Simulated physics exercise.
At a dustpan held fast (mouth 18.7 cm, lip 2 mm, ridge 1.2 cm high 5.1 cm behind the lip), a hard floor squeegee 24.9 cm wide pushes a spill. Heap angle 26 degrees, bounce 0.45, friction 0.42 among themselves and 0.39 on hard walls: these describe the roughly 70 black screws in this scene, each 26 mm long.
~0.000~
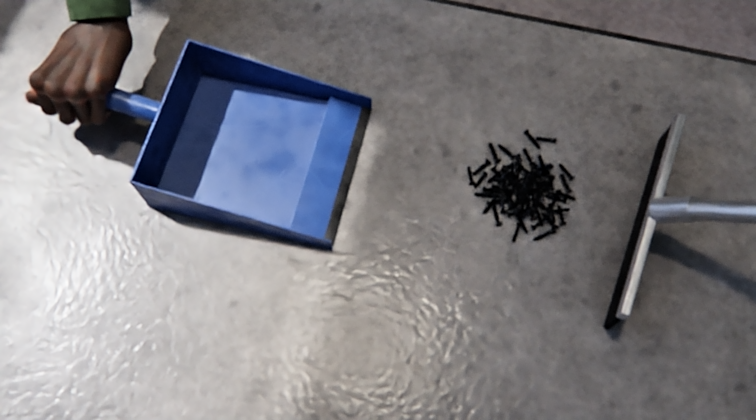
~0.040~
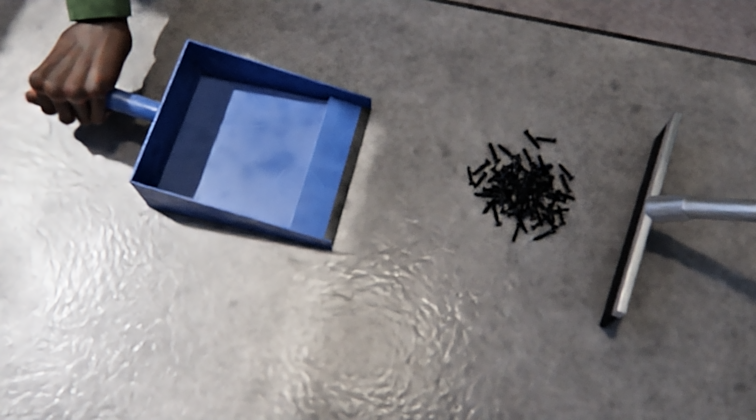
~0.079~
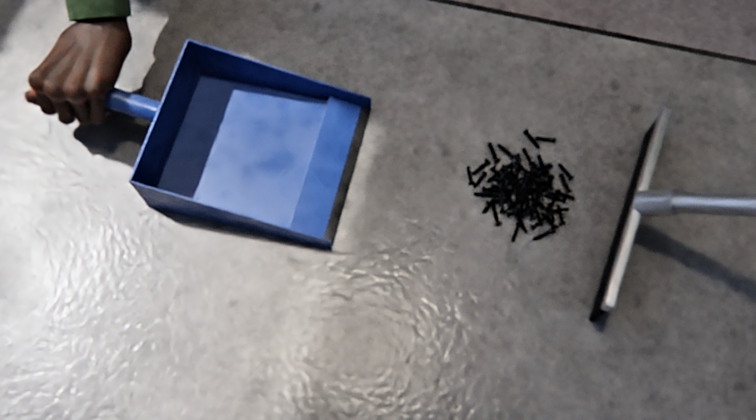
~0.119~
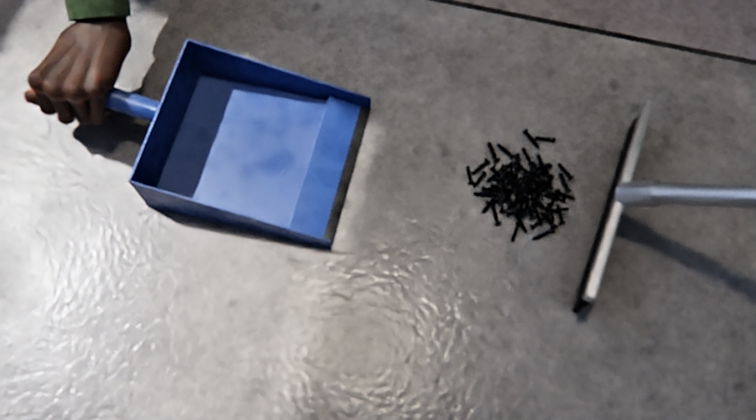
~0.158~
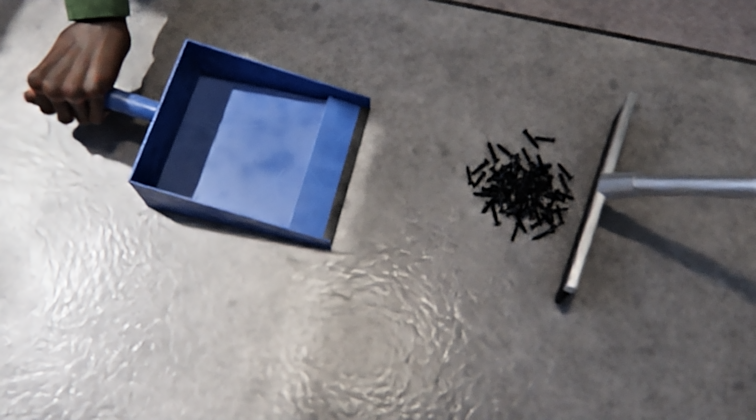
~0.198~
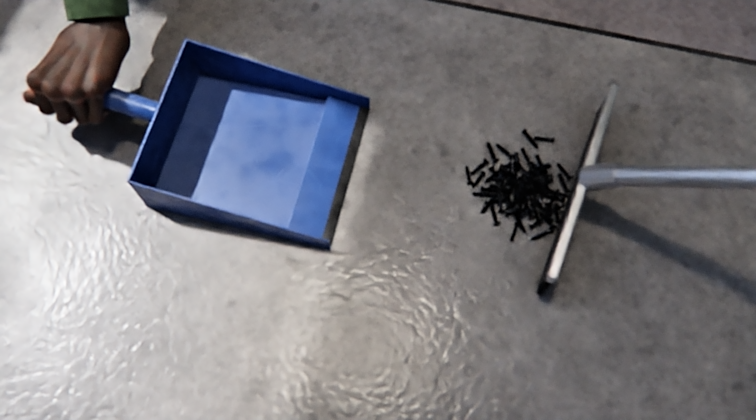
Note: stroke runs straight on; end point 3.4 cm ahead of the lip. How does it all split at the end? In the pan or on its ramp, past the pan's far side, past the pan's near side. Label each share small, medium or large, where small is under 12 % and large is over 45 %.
Pan: Small. Far side: Medium. Near side: Small.
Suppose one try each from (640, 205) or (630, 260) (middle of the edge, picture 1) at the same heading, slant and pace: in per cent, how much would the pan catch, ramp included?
The two tries give some 10 % and some 5 %.
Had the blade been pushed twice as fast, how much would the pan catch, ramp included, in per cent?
Then some 30 in a hundred.
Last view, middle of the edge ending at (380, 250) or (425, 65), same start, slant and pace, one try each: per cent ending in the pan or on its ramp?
Some 0 per cent on the first try, 10 per cent on the second.
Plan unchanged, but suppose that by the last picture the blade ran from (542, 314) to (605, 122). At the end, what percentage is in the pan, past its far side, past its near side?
That ends as pan 0, far 5, and near 0.
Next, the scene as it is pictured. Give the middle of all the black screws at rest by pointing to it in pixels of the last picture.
(381, 128).
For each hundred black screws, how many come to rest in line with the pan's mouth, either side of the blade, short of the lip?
Roughly 65 in a hundred.
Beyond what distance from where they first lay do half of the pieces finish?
About 20 cm.
After 0.40 s, middle of the blade 16 cm from the lip; 0 % over the lip, far side 10 %, near side 0 %.
Then, at 0.54 s, middle of the blade 9 cm from the lip; 0 % over the lip, far side 20 %, near side 0 %.
After 0.80 s, middle of the blade 5 cm from the lip; 5 % over the lip, far side 30 %, near side 0 %.
By 2.1 s all is still; pan 5 %, far side 30 %, near side 0 %, in front of the lip or behind the blade 65 %.
